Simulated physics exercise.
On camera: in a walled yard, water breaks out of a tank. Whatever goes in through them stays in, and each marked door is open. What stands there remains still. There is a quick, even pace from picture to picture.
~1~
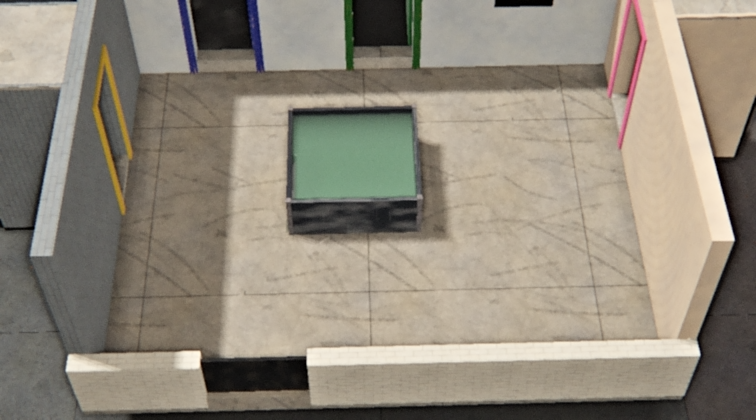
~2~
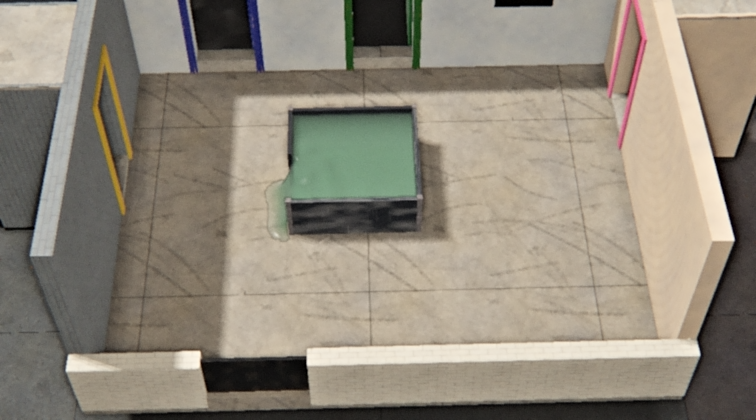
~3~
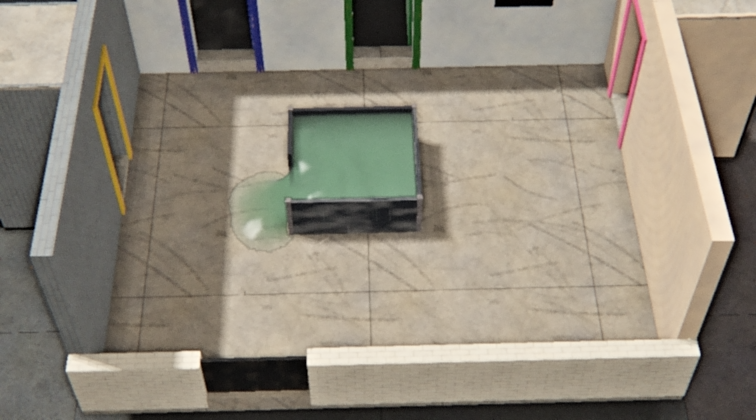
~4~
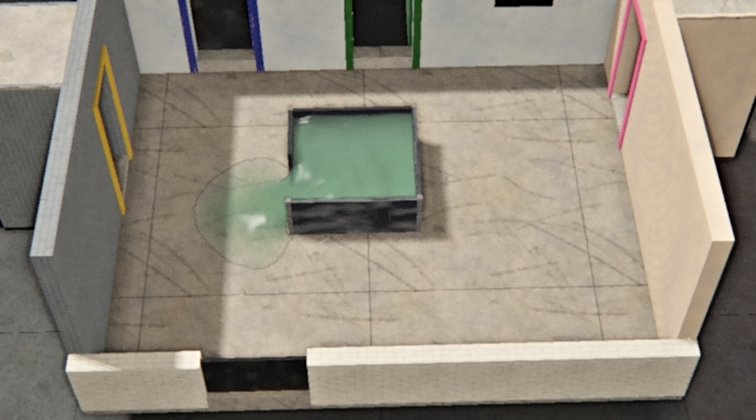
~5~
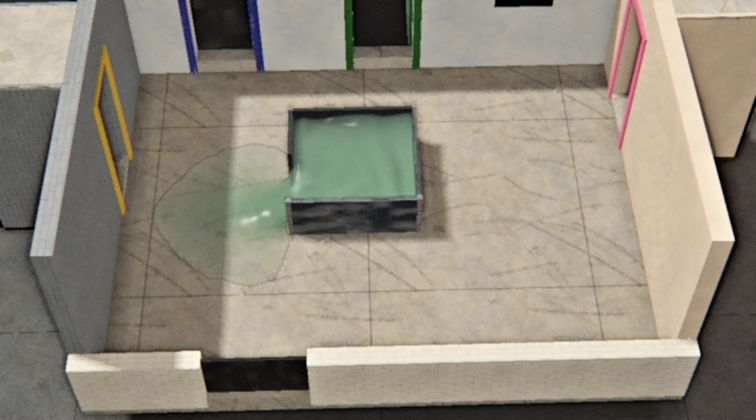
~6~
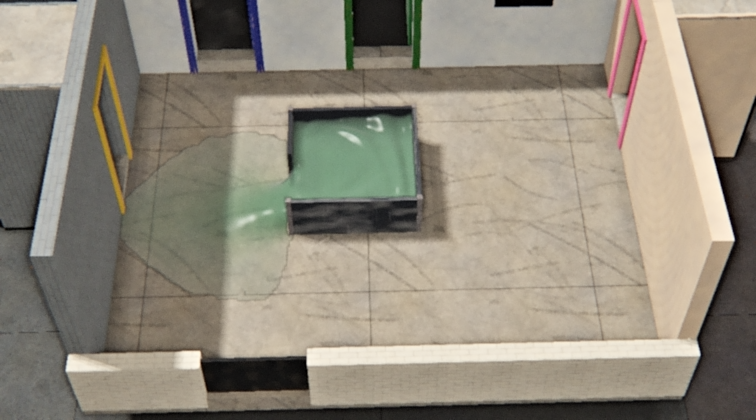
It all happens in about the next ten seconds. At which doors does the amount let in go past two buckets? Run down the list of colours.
Door by door: The blue door stays at two or fewer; the yellow door goes past two; the green door stays at two or fewer; the pink door stays at two or fewer.
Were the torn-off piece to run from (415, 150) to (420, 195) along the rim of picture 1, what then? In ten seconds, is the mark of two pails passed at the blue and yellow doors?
Verdict - blue door is safe, yellow door is safe.
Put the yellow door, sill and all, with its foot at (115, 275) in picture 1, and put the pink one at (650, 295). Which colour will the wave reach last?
Answer: The pink door.
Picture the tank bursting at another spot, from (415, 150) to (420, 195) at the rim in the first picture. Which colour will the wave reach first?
The pink-painted one comes first.
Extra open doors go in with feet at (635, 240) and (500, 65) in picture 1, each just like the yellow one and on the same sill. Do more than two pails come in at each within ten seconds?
Order as asked: Remains below, remains below.
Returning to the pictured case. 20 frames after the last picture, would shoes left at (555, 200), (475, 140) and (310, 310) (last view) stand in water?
Result, in the order given: Not wetted / not wetted / wetted.
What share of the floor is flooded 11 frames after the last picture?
That works out to some 25 in a hundred.
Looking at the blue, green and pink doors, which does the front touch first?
The blue-painted one.
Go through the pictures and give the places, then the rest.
The first picture shows still water in the water tank at (353, 156).
In the second picture, the front is at (279, 184), out from the gap at (293, 197).
In the third picture, water pours out at (293, 200) and has run to (236, 198).
In the fourth picture, the front is at (202, 203), out from the gap at (293, 200).
In the fifth picture, the front is at (161, 220), out from the gap at (293, 200).
In the sixth picture, water pours out at (293, 200) and has run to (122, 228).
A moment on, water covers 20 % of the floor; the blue door not reached, the yellow door over two buckets in, the green door not reached, the pink door not reached.
Next, water covers 25 % of the floor; the blue door not reached, the yellow door far over two buckets in, the green door not reached, the pink door not reached.
Then, water covers 35 % of the floor; the blue door wet at the sill, nothing in, the yellow door far over two buckets in, the green door not reached, the pink door not reached.
Later, water covers 75 % of the floor; the blue door wet at the sill, nothing in, the yellow door far over two buckets in, the green door wet at the sill, nothing in, the pink door not reached.
In the end, water covers 95 % of the floor; the blue door wet at the sill, nothing in, the yellow door far over two buckets in, the green door wet at the sill, nothing in, the pink door wet at the sill, nothing in.
